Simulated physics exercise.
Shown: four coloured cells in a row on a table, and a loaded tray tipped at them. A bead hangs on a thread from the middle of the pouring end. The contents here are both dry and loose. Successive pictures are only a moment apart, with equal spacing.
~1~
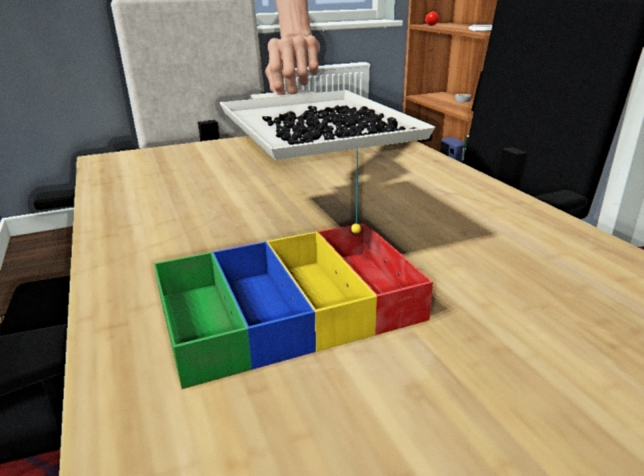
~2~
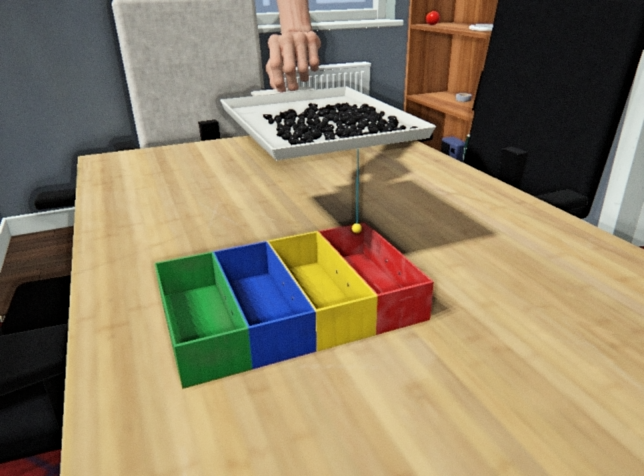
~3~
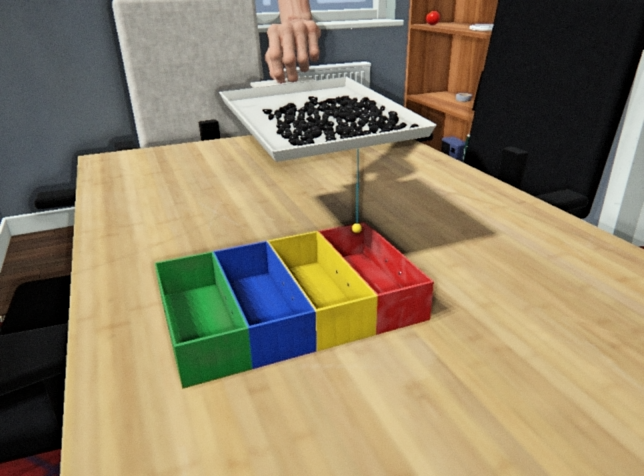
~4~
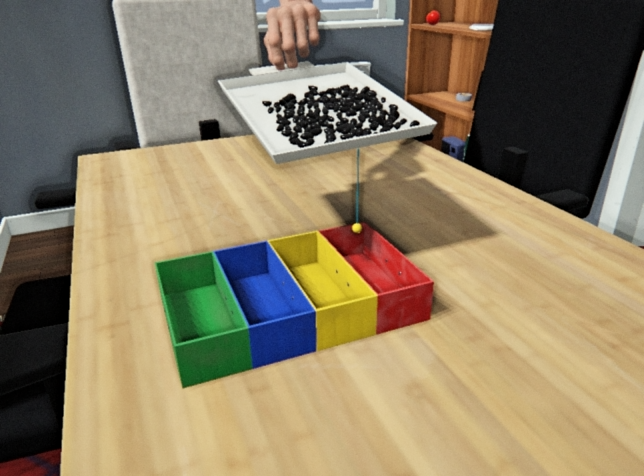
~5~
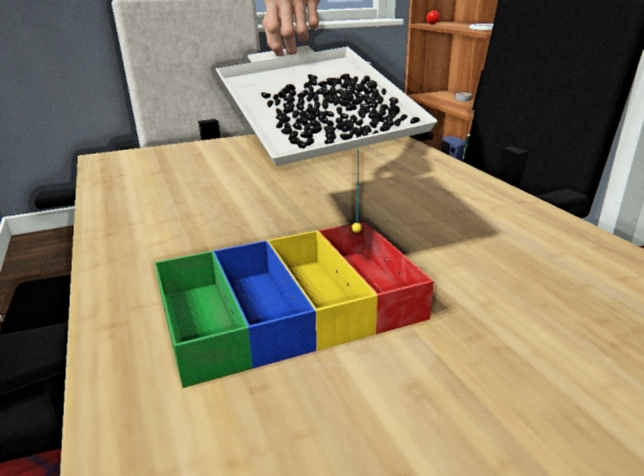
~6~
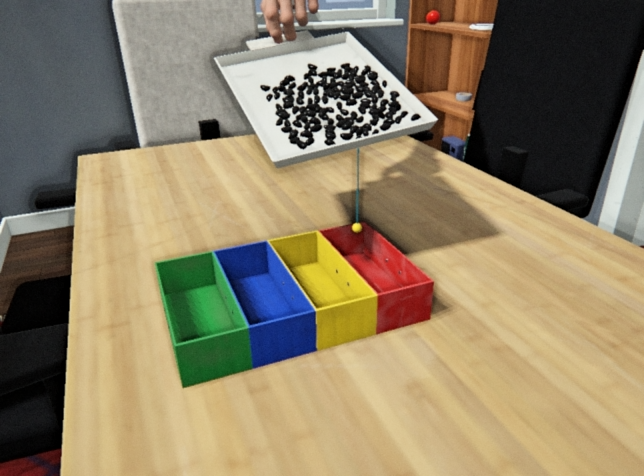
A hand held a white tray of black beans above a row of green, blue, yellow and red boxes on a wooden table, then gradually tilted it forward, its front left corner dipping lowest.
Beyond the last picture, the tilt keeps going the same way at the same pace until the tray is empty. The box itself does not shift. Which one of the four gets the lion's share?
Lion's share: Yellow.
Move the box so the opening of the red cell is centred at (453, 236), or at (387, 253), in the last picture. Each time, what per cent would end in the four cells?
First 100 %, then 100 %.
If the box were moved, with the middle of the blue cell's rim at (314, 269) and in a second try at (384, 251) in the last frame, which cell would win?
It would be the cell in blue the first time and the green cell the second time.
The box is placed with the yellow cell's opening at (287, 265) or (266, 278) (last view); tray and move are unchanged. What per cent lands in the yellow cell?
50 %, 30 %.
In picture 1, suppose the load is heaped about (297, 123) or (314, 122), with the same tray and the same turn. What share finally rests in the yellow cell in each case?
Roughly 50 and 50 percent, in that order.
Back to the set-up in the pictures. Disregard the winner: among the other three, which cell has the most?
That would be that red cell.
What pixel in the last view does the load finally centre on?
(325, 294).
Shortly afterwards, tray tipped steeply; all but a few on the tray; only a few in the blue cell; only a few falling or outside the box.
Next, tray tipped past a quarter turn; the bulk on the tray; only a few in the red cell; only a few in the blue cell; only a few in the yellow cell; a little falling or outside the box.
Some moments later, tray tipped past a quarter turn; near half in the yellow cell; near a quarter in the red cell; a little in the blue cell; a little falling or outside the box.
In the end, tray tipped past a quarter turn; near half in the yellow cell; near a quarter in the red cell; a little in the blue cell; none at all in the green cell; a little outside the box.
